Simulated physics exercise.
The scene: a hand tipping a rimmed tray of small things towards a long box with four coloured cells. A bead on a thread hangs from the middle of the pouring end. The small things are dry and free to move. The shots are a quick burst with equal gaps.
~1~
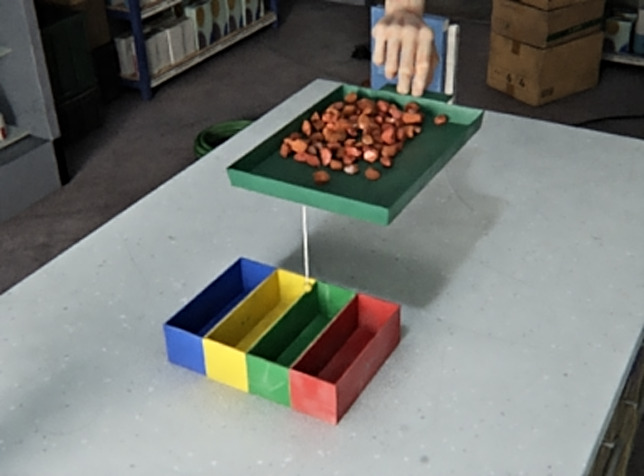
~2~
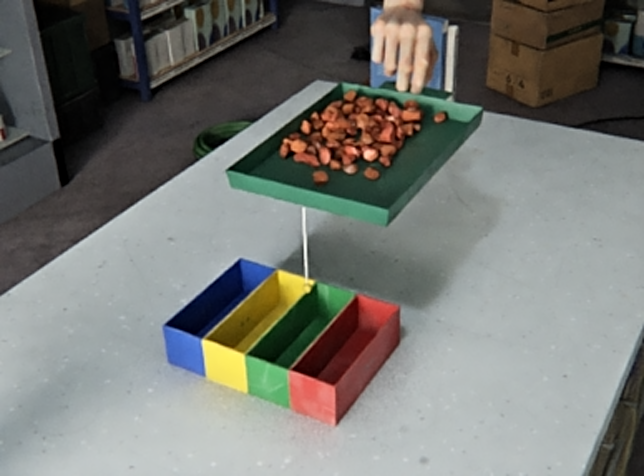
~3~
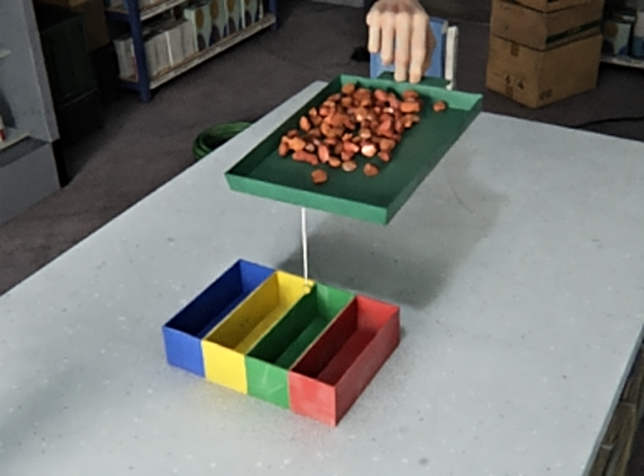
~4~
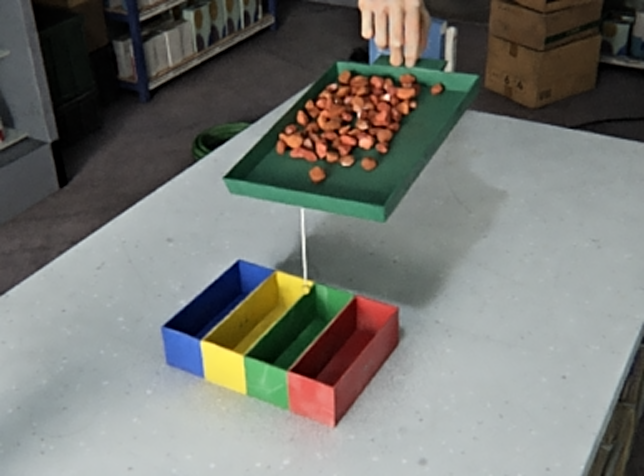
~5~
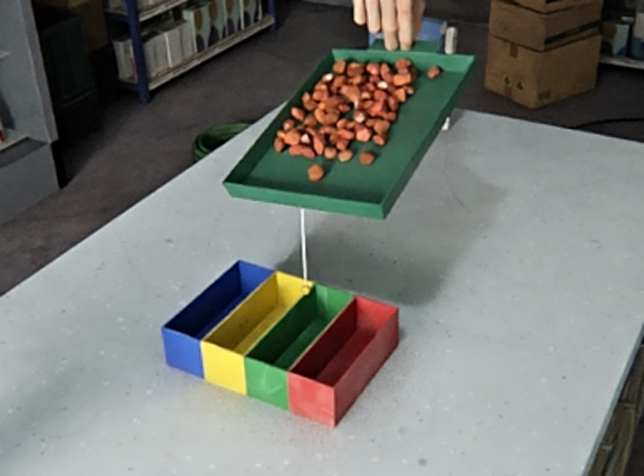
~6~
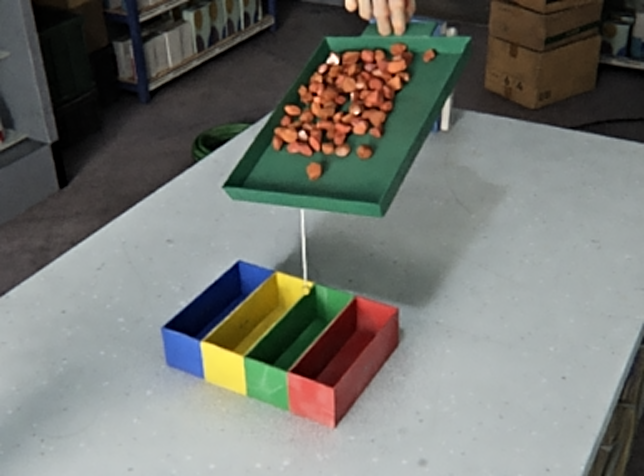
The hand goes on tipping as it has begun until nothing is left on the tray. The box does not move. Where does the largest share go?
The blue cell gets the most.
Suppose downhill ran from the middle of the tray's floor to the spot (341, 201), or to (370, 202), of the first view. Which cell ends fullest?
One: The cell in red. Two: The red one.
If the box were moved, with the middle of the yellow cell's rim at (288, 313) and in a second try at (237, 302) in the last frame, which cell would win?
First blue, then that yellow cell.
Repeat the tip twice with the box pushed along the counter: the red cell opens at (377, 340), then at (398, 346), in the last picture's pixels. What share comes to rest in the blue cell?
Roughly 50 per cent, and 30 per cent.
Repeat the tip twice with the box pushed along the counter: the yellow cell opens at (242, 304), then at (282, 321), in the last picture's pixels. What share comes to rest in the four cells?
First some 100, then 50 per cent.
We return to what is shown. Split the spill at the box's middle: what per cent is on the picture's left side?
About 90 per cent.
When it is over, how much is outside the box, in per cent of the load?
Near 10 %.
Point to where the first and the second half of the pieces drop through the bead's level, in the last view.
Around (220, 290) and then (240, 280).
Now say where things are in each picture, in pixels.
Corners of the pouring end at (230, 167) and (387, 207), level; middle of the load at (350, 132), bits of crushed brick; bead on its thread at (308, 287); blue cell at (185, 346); yellow cell at (226, 361); green cell at (268, 377); red cell at (313, 393), in the first picture.
Corners of the pouring end at (229, 169) and (386, 207), level; middle of the load at (350, 131), in the second picture.
Corners of the pouring end at (228, 173) and (385, 207), tipped barely, lowest at the left corner; middle of the load at (348, 126), in the third picture.
Corners of the pouring end at (226, 177) and (382, 205), tipped a little, lowest at the left corner; middle of the load at (346, 117), in the fourth picture.
Corners of the pouring end at (225, 181) and (379, 203), tipped clearly, lowest at the left corner; middle of the load at (343, 108), in the fifth picture.
Corners of the pouring end at (225, 185) and (377, 202), tipped clearly, lowest at the left corner; middle of the load at (350, 86); blue cell at (183, 350); yellow cell at (224, 364); green cell at (266, 380); red cell at (311, 396), in the sixth picture.
Soon after the last picture, tray tipped steeply; all on the tray.
A little later, tray tipped past a quarter turn; about a third on the tray; about a third in the blue cell; a small part in the yellow cell; a stray few in the green cell; a small part falling or outside the box.
Later still, tray tipped past a quarter turn; about half in the blue cell; about a quarter in the yellow cell; a stray few in the green cell; about a quarter falling or outside the box.
At rest, tray tipped past a quarter turn; about two thirds in the blue cell; about a quarter in the yellow cell; a stray few in the green cell; none in the red cell; a small part outside the box.
